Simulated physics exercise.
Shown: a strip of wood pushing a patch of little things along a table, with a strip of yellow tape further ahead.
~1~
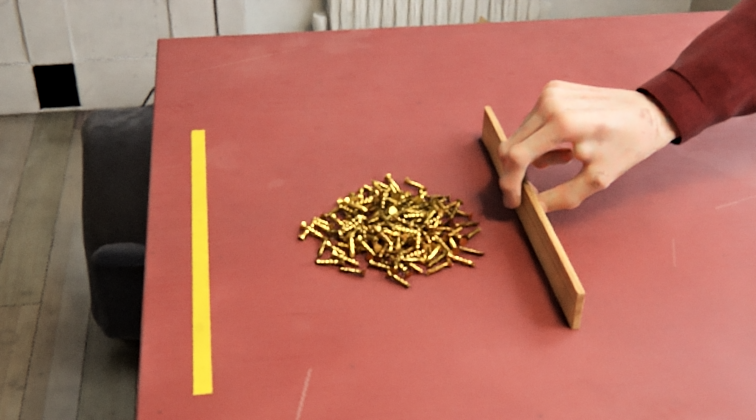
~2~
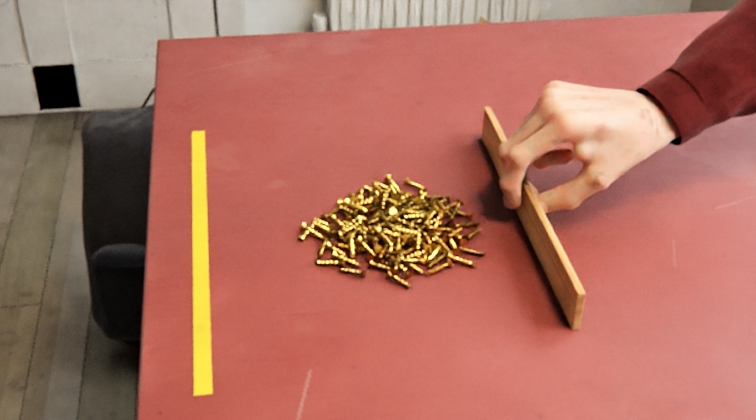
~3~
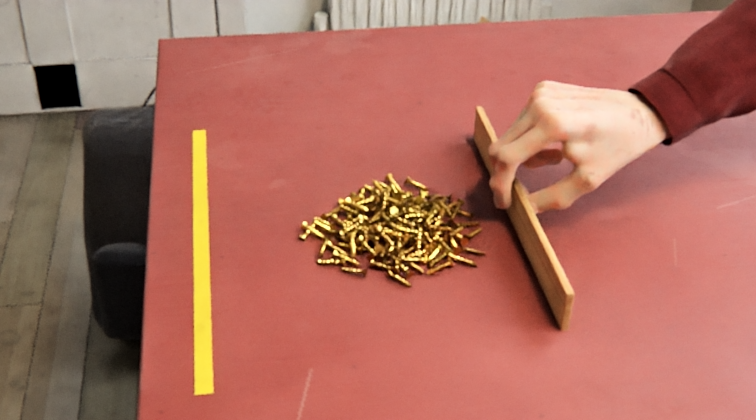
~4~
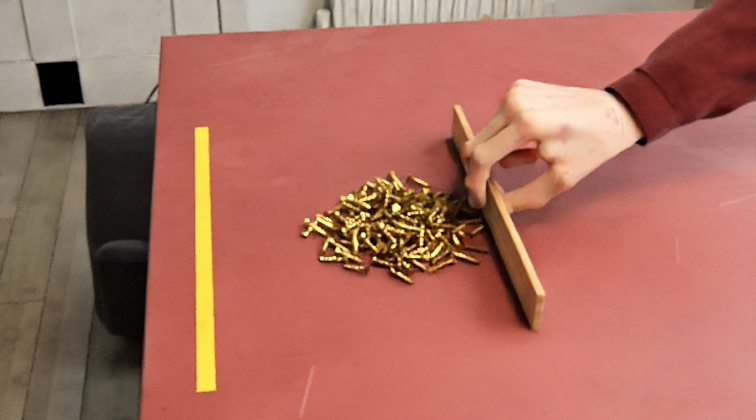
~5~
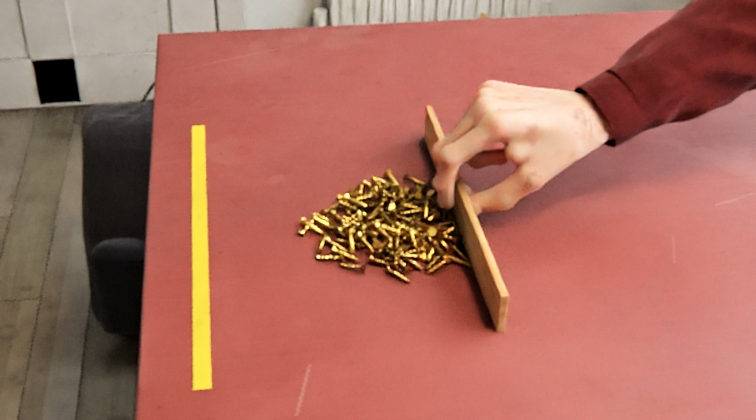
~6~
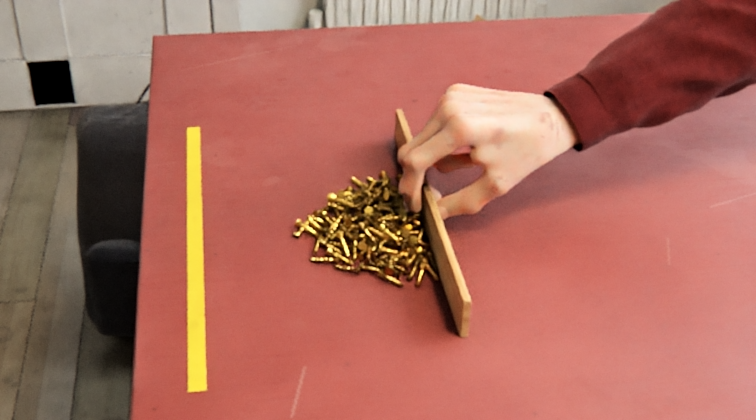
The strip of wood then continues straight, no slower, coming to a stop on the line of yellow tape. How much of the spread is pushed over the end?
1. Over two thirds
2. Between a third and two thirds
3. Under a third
Between a third and two thirds.
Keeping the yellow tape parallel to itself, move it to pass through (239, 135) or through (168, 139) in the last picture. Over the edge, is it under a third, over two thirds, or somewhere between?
The first position gives below one third, the second gives more than two thirds.
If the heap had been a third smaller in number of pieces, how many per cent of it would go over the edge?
Roughly 50 per cent of the heap.
Just after the last frame, strip of wood still moving, near (305, 200); heap all on the table, its front near (200, 247).
A moment on, strip of wood stopped at the yellow tape; heap roughly a third over the edge.
Further on, strip of wood stopped at the yellow tape; heap roughly half over the edge.
When it is over, strip of wood stopped at the yellow tape; heap roughly half over the edge.
